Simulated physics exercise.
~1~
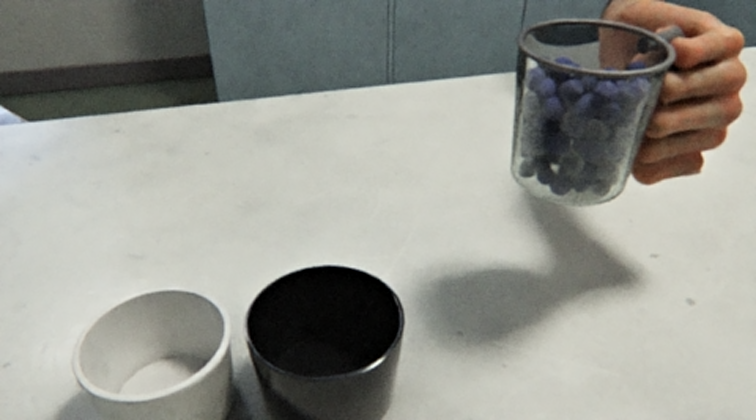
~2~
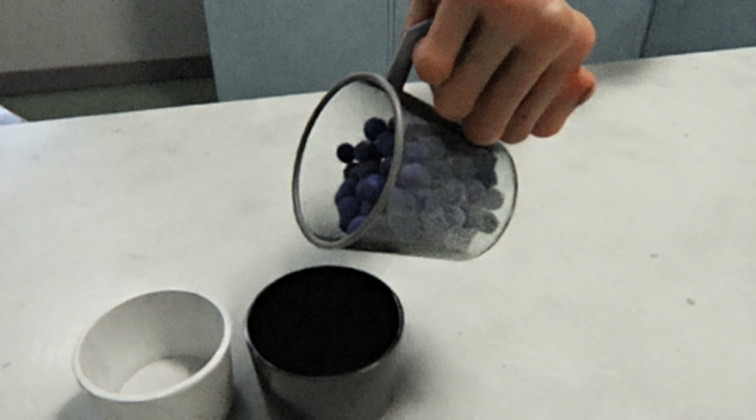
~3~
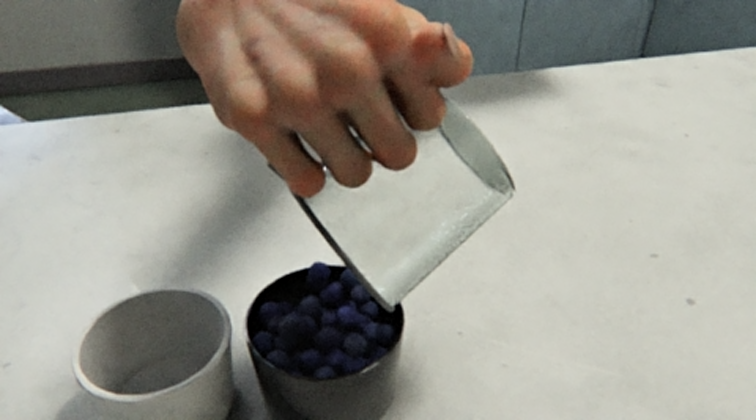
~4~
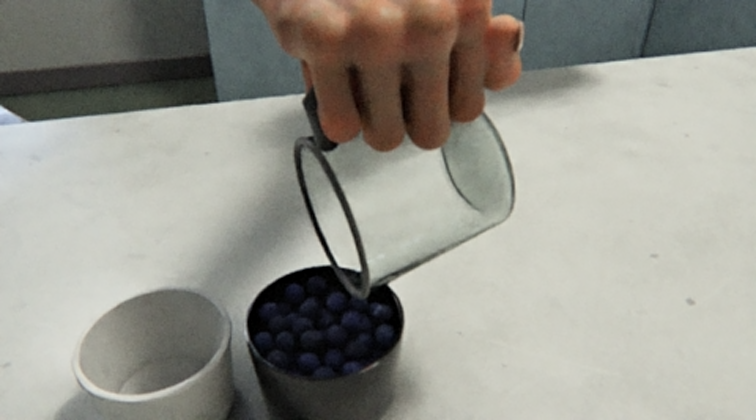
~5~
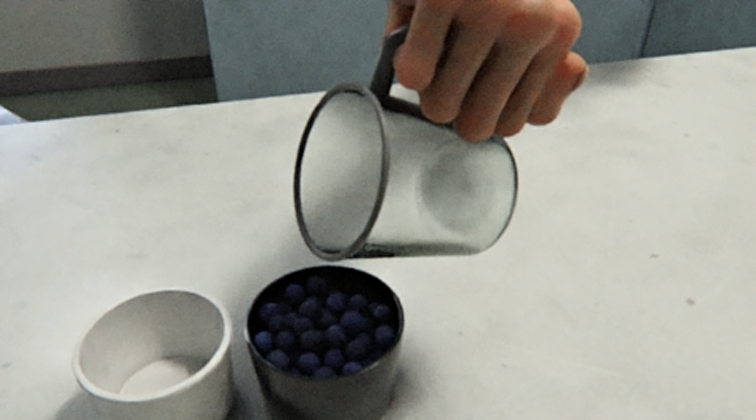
A clear glass cup filled with blueberries, held by a hand at the upper right, starts upright above a pale table where a white dish and a black dish stand side by side. The hand carries it left and tips it onto its side, so the berries crowd toward the rim. It tilts further until its mouth points down over the black dish, and the blueberries drop in, filling it. The hand then turns the emptied cup back and lifts it slightly. At the end, the cup is still held sideways above the full black dish, while the white dish remains empty.
